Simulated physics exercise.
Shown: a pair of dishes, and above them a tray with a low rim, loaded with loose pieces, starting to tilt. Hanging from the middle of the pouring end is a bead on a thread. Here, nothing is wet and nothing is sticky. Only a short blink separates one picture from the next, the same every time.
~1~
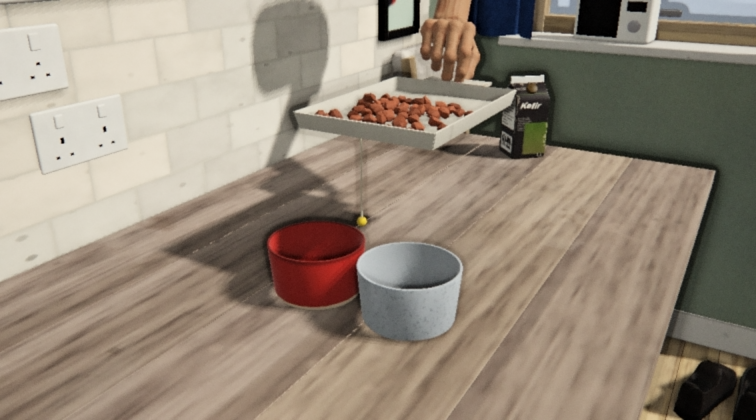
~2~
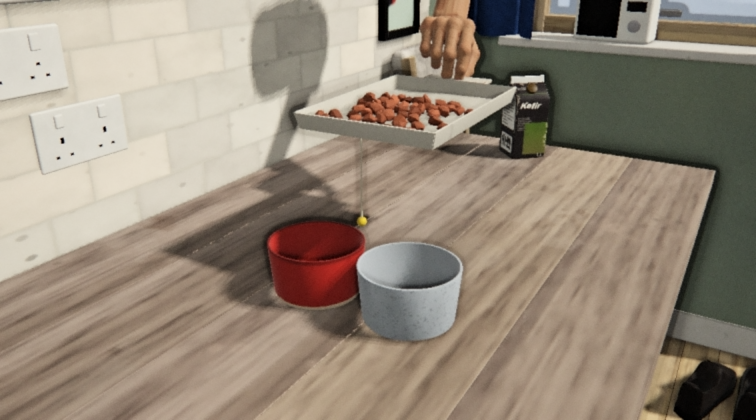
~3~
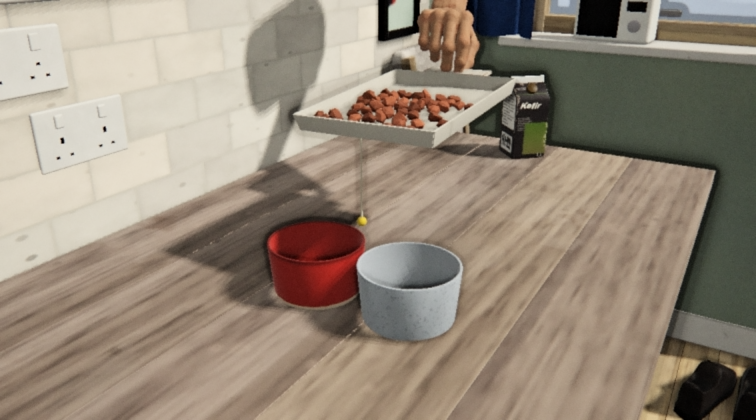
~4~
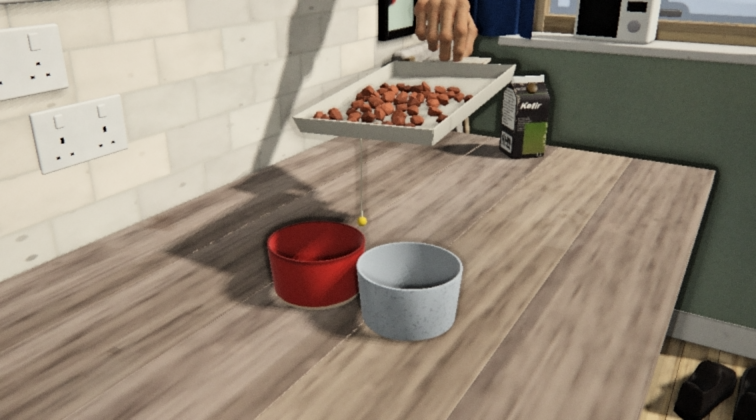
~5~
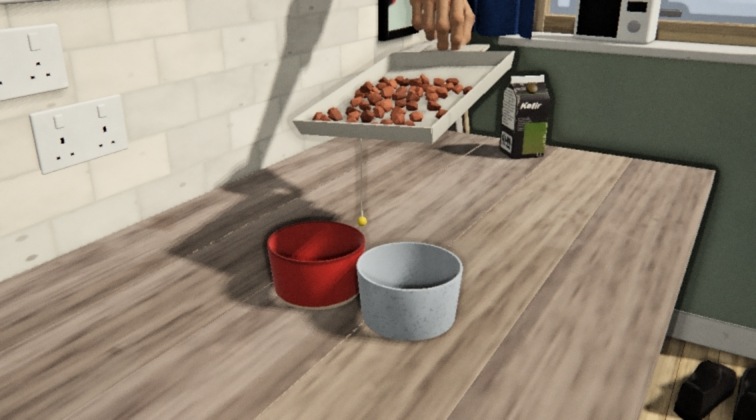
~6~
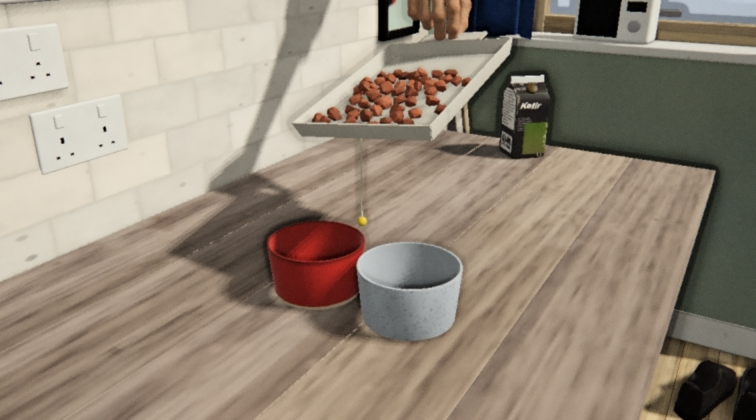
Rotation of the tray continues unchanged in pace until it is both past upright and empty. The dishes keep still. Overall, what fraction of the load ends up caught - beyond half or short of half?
Mostly kept.
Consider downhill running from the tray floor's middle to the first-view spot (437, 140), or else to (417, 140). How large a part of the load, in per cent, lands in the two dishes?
In turn some 70 and 90 per cent.
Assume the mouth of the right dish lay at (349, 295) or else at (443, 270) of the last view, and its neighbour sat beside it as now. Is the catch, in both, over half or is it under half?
Taking them in turn, it's short of half and then short of half.
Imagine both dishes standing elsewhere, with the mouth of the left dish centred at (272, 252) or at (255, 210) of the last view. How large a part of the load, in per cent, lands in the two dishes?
First position: Some 20 %; second position: Some 70 %.
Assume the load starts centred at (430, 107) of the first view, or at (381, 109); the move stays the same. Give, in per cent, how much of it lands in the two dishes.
Try 1: 60 %; try 2: 50 %.
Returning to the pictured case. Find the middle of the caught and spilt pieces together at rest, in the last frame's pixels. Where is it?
I'd put the middle somewhere around (309, 278).
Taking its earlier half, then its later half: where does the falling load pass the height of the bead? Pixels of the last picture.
Around (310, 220), followed by around (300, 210).
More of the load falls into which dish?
The left-positioned one, it's fuller.
Soon after the last picture, tray tipped steeply; all on the tray.
A little later, tray tipped past a quarter turn; about a quarter on the tray; about a third in the left dish; a stray few outside both; about a third in the air.
Later still, tray tipped past a quarter turn; about two thirds in the left dish; about a quarter outside both.
At rest, tray tipped past a quarter turn; none in the right dish; about two thirds in the left dish; about a quarter outside both.
